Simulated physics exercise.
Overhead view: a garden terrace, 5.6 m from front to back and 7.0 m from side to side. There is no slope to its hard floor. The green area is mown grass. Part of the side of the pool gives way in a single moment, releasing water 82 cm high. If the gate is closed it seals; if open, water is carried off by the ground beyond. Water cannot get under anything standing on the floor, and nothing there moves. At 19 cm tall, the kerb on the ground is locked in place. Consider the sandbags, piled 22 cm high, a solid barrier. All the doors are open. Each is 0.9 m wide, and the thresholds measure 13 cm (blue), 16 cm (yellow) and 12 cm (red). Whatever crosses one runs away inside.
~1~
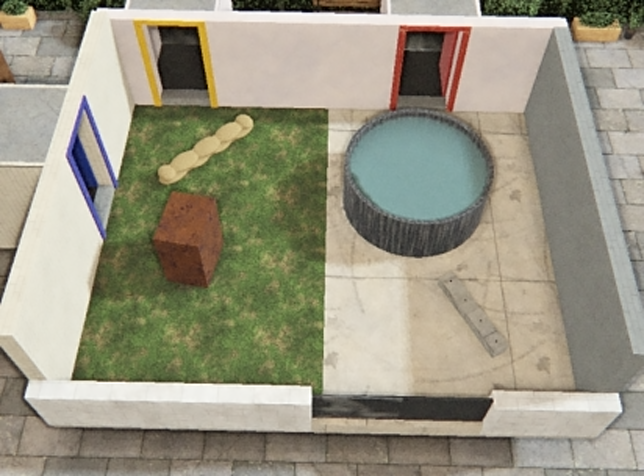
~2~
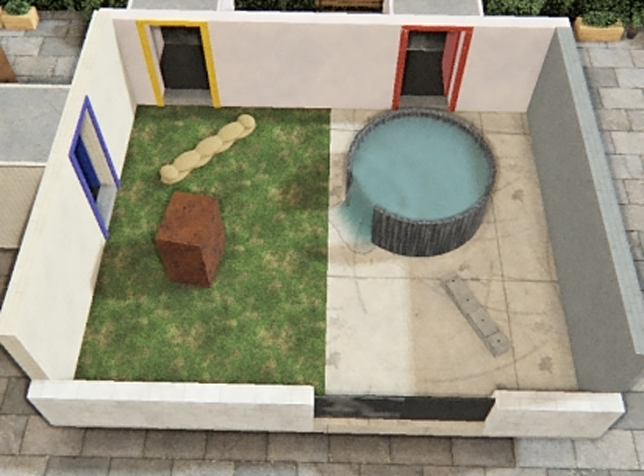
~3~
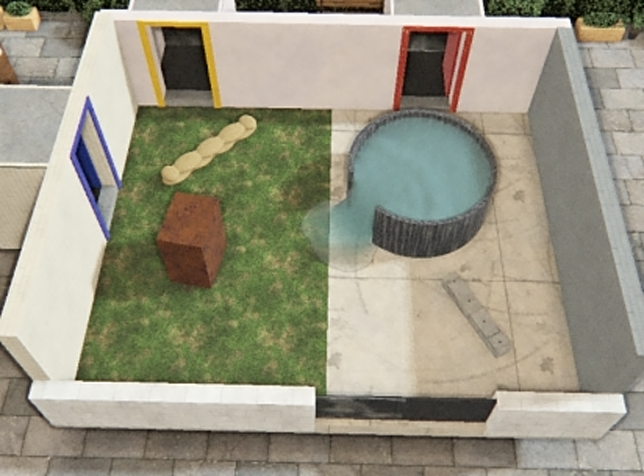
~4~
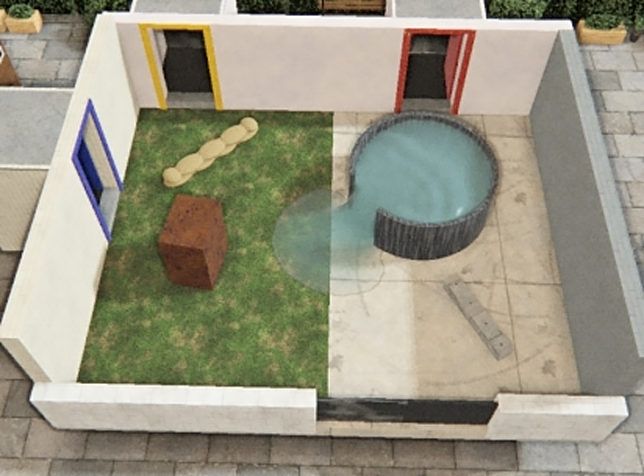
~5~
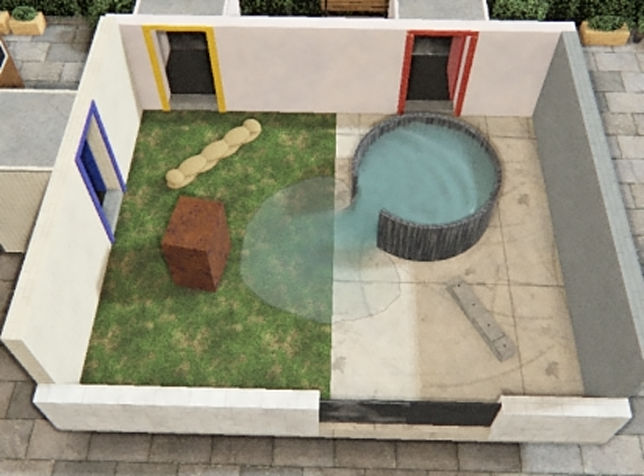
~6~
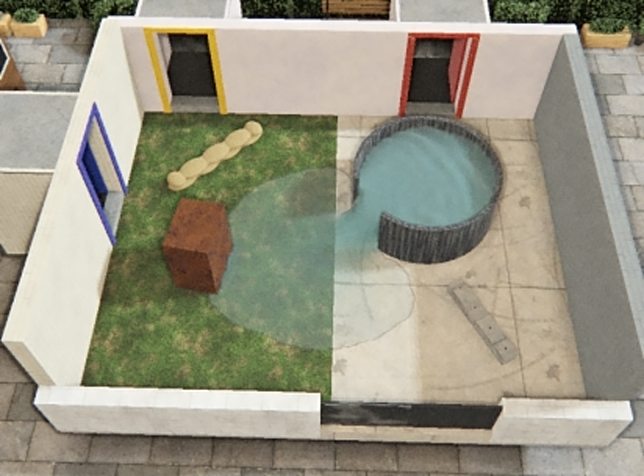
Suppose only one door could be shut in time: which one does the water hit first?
The blue door.
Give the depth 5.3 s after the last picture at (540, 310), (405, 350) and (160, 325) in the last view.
Approximately 1, 4 and 11 centimetres, going through them in turn.
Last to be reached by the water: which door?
Red.
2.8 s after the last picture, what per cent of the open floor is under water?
Wet share: About 55 %.
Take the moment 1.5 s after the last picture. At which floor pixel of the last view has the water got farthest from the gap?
About pixel (105, 395).
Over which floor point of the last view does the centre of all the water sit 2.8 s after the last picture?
At about (315, 258).
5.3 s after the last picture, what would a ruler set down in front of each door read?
In cm: Blue 12, yellow 5, red 0.
A moment later water covers 30 % of the floor and is deepest (42 cm) near (365, 239); blue door not reached, yellow door not reached, red door not reached.
Soon after water covers 45 % of the floor and is deepest (32 cm) near (365, 239); blue door reached 1.4 s after the last picture, yellow door not reached, red door not reached.
Next water covers 55 % of the floor and is deepest (25 cm) near (365, 239); blue door reached 1.4 s after the last picture, yellow door not reached, red door not reached.
Later on water covers 75 % of the floor and is deepest (16 cm) near (365, 239); blue door reached 1.4 s after the last picture, yellow door reached 4.0 s after the last picture, red door not reached.
At the end water covers 95 % of the floor and is deepest (12 cm) near (138, 141); blue door reached 1.4 s after the last picture, yellow door reached 4.0 s after the last picture, red door reached 6.3 s after the last picture.
